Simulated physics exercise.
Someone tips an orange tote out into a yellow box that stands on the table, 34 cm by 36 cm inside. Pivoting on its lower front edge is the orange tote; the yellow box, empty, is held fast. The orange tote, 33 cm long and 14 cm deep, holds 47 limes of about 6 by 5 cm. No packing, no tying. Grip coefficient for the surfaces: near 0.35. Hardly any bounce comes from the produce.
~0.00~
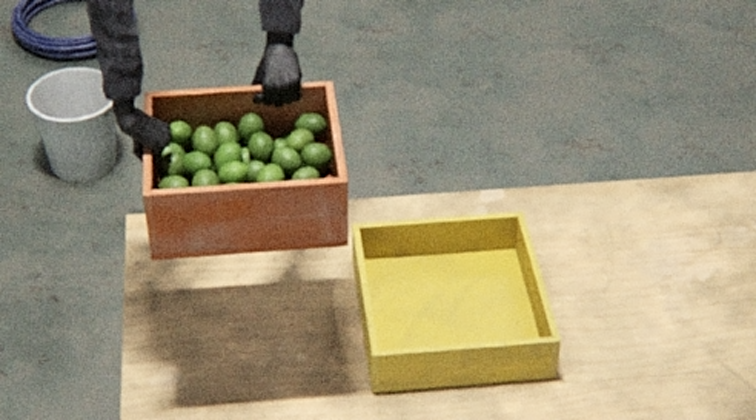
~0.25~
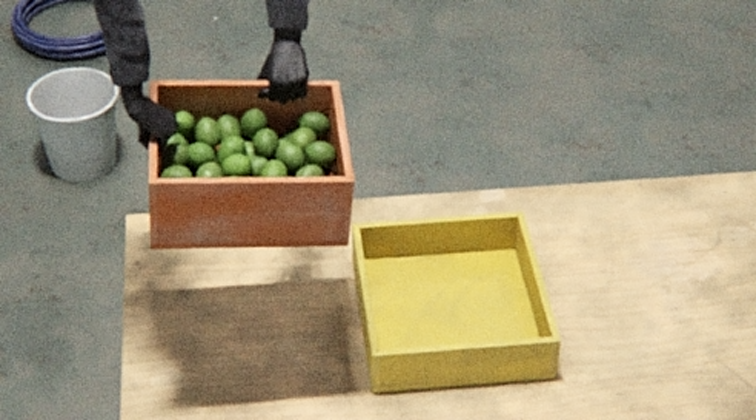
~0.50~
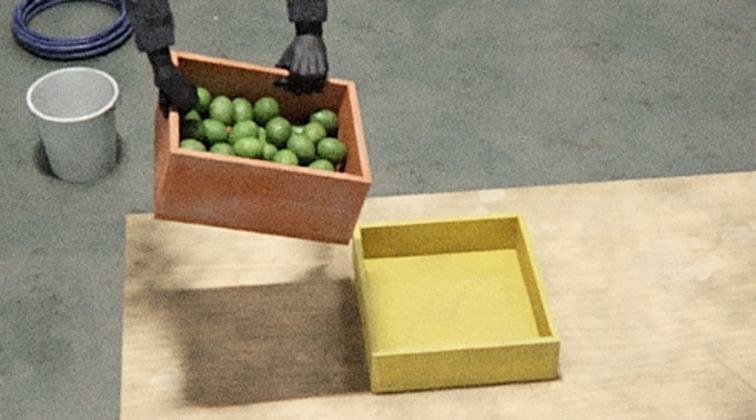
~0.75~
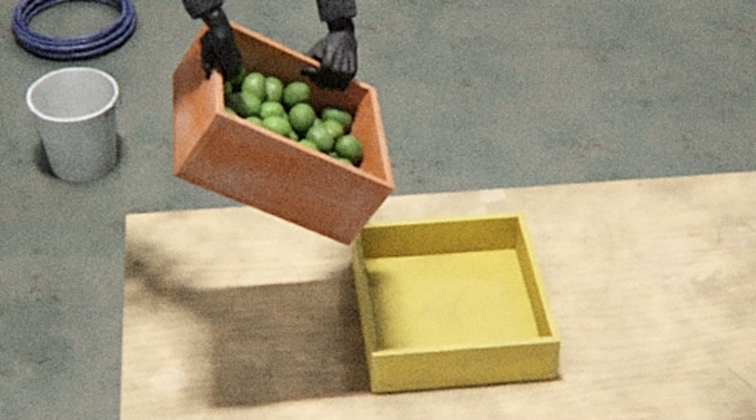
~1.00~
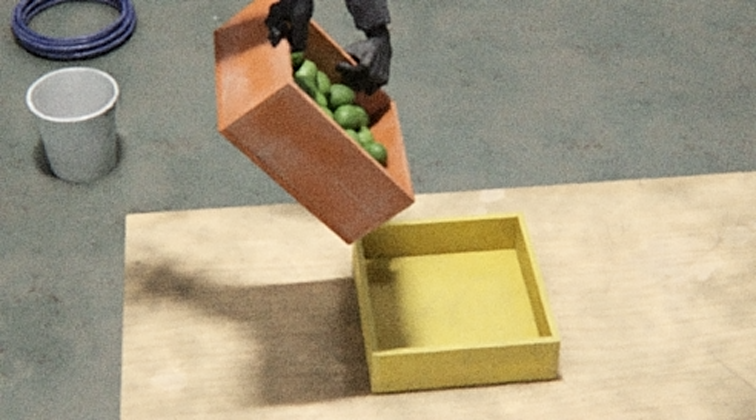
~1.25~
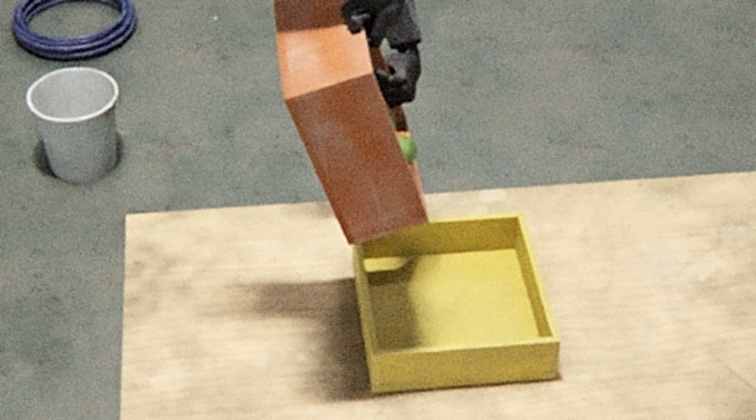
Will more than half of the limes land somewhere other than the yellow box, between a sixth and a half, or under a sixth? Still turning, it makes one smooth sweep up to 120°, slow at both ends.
What ends up outside the container is a small portion below a sixth.
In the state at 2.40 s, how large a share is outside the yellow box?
Estimate for then: Some 5 percent.
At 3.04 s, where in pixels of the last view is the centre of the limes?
The middle lies close to (466, 303).
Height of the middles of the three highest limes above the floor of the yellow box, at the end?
About 7 cm.
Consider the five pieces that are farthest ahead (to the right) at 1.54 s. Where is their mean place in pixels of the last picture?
About (488, 246).
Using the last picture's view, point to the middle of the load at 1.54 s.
I'd say close to (385, 157).
After 1.54 s, tilt 95°; 39 still in the orange tote, 2 in the yellow box and 6 in the air.
After 1.89 s, tilt 114°; 15 still in the orange tote, 16 in the yellow box, 1 outside the yellow box and 15 in the air.
After 2.40 s, tilt 120°; 45 in the yellow box and 2 outside the yellow box.
Outcome (at 3.04 s), 45 in the yellow box and 2 outside the yellow box. Asked share, 2 of 47, 4 per cent.
